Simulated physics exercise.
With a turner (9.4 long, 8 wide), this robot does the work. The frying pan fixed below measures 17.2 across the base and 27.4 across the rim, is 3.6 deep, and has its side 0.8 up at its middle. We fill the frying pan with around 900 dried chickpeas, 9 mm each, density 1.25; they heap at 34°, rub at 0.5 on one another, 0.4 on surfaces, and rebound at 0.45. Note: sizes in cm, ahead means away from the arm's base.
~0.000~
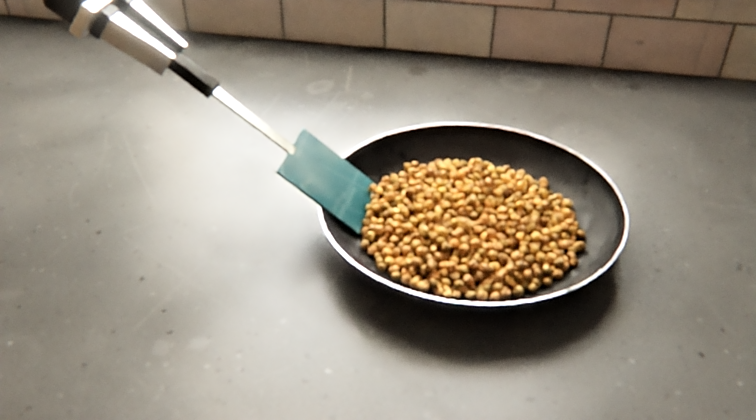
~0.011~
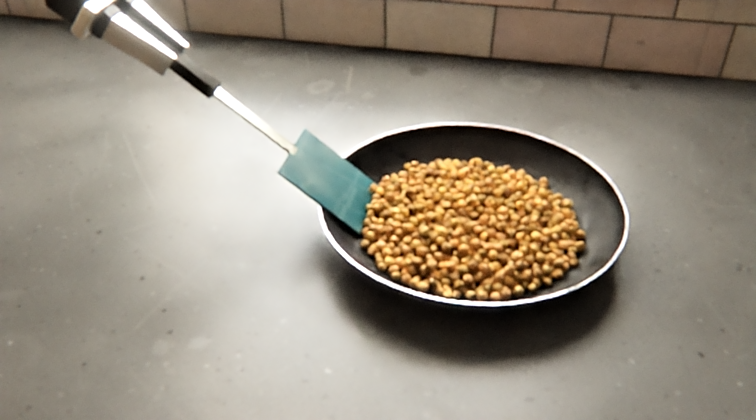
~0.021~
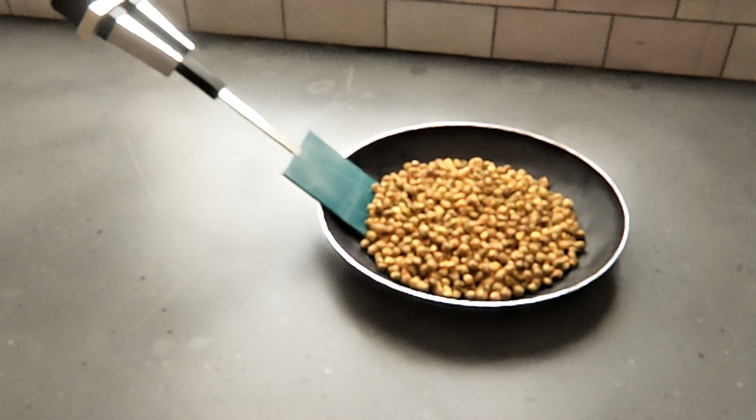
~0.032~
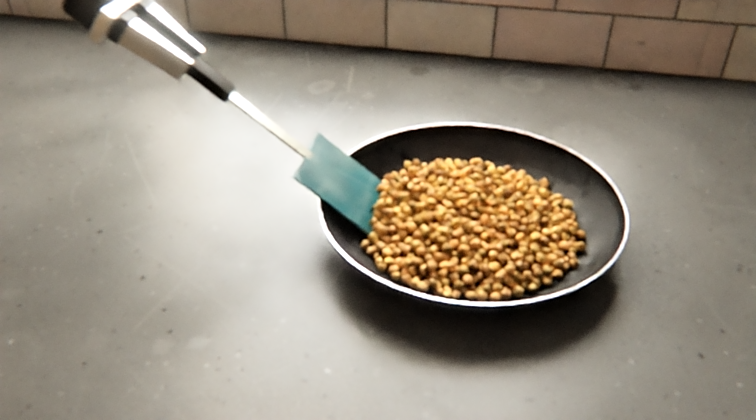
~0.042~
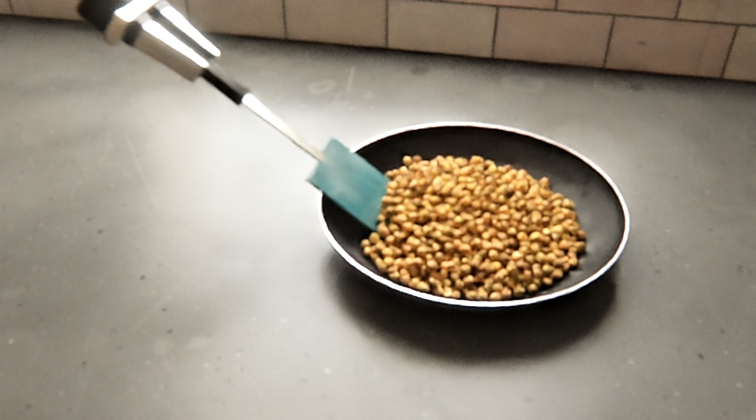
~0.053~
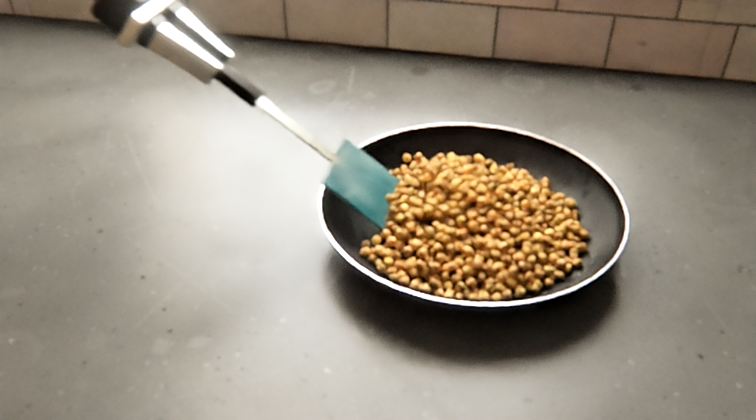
To begin with, a teal turner held by a robot arm rests against the left edge of a heap of dried chickpeas in a dark frying pan on a grey counter. The turner then slides slowly rightward into the heap, nudging the nearest chickpeas slightly, while the pan stays still.
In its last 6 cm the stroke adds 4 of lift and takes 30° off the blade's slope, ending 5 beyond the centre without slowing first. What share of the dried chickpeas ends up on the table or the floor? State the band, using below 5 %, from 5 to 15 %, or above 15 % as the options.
It falls from 5 to 15 %.
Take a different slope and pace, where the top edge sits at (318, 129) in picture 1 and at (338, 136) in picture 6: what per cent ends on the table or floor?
Off the vessel, on the table or floor: Some 0 percent.
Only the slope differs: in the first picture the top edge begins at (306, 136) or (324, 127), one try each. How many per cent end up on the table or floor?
First try around 10 percent, second around 10 percent.
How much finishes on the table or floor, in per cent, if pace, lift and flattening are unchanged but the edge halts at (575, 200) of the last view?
I'd put it near 20 per cent.
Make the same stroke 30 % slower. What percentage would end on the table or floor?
It would be roughly 5 percent.
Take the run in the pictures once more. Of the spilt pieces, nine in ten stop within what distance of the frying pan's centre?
That's near 70 cm.
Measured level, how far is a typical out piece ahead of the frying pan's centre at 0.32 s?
Roughly 22 centimetres ahead.
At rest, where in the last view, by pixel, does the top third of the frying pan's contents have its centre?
The centre sits at about (547, 221).
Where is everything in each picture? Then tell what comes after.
The first picture shows turner top edge at (290, 149), sloping 38°; upper third of the load around (467, 213), from x 365 to 580, top at y 160; 900 in the frying pan.
The second picture shows turner top edge at (291, 149), sloping 38°; upper third of the load around (467, 213), from x 365 to 580, top at y 160.
The third picture shows turner top edge at (296, 151), sloping 38°; upper third of the load around (465, 213), from x 365 to 580, top at y 160.
The fourth picture shows turner top edge at (306, 154), sloping 38°; upper third of the load around (458, 212), from x 365 to 580, top at y 160.
The fifth picture shows turner top edge at (319, 157), sloping 38°; upper third of the load around (457, 212), from x 365 to 580, top at y 160.
The sixth picture shows turner top edge at (333, 159), sloping 38°; upper third of the load around (459, 210), from x 365 to 585, top at y 155; 900 in the frying pan.
After 0.08 s, sloping 38°, highest piece 7 above the table; 900 in the frying pan.
After 0.11 s, sloping 28°, highest piece 8 above the table; 900 in the frying pan.
After 0.32 s, sloping 8°, highest piece 4 above the table; 812 in the frying pan, 87 on the table or floor, 1 on the blade or in flight.
After 1.37 s, sloping 8°, highest piece 4 above the table; 812 in the frying pan, 88 on the table or floor.
At rest, 812 in the frying pan, 88 on the table or floor. That is 10 % on the table or floor.
